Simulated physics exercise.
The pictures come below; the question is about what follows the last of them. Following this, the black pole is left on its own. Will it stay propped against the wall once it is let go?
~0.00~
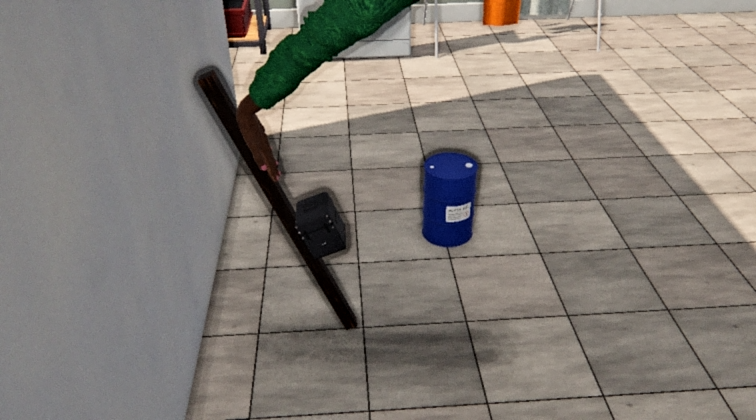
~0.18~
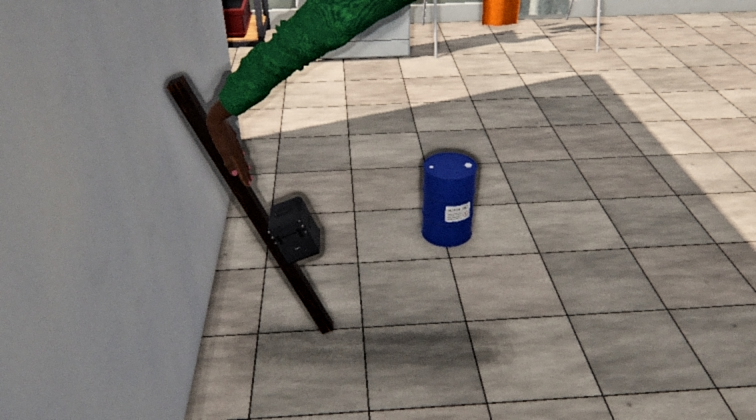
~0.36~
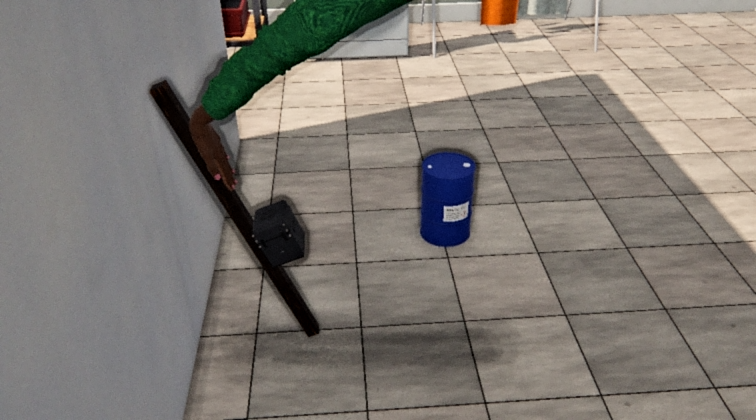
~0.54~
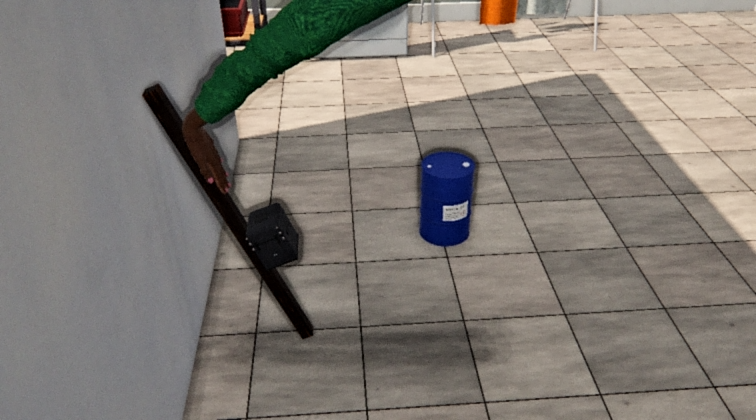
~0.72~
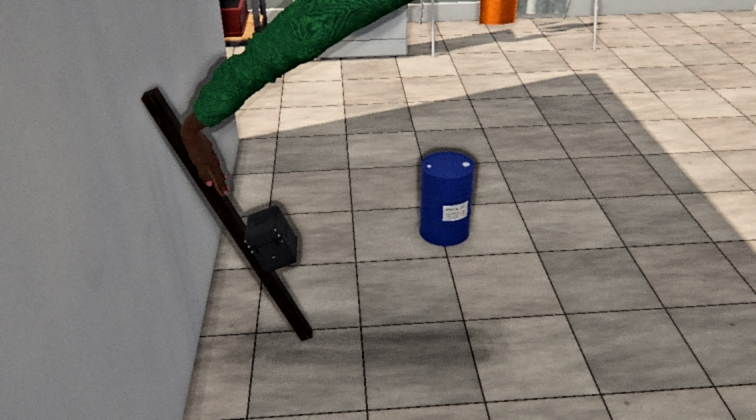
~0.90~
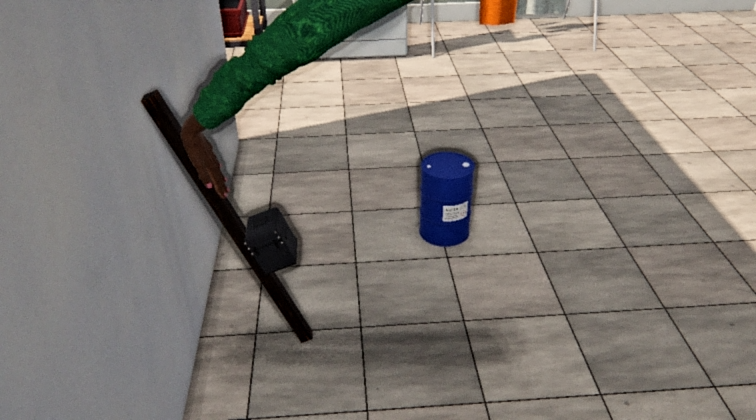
Most likely it rests there unmoved.
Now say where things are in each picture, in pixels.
In the first frame, on its way; black pole (288, 216); blue canister (449, 200).
In the second frame, on its way; black pole (261, 221); blue canister (448, 200).
In the third frame, on its way; black pole (246, 224); blue canister (447, 200).
In the fourth frame, on its way; black pole (240, 227); blue canister (446, 199).
In the fifth frame, leant on the wall, still held; black pole (238, 230); blue canister (446, 199).
In the sixth frame, leant on the wall, still held; black pole (238, 232); blue canister (446, 199).
Around 1.30 s, nothing moves.
Around 1.80 s, black pole resting near (238, 232).
Finally (2.2 s), both still in place. Final places as the last picture's camera would see them, black pole near (238, 232). The pole remains leaning.
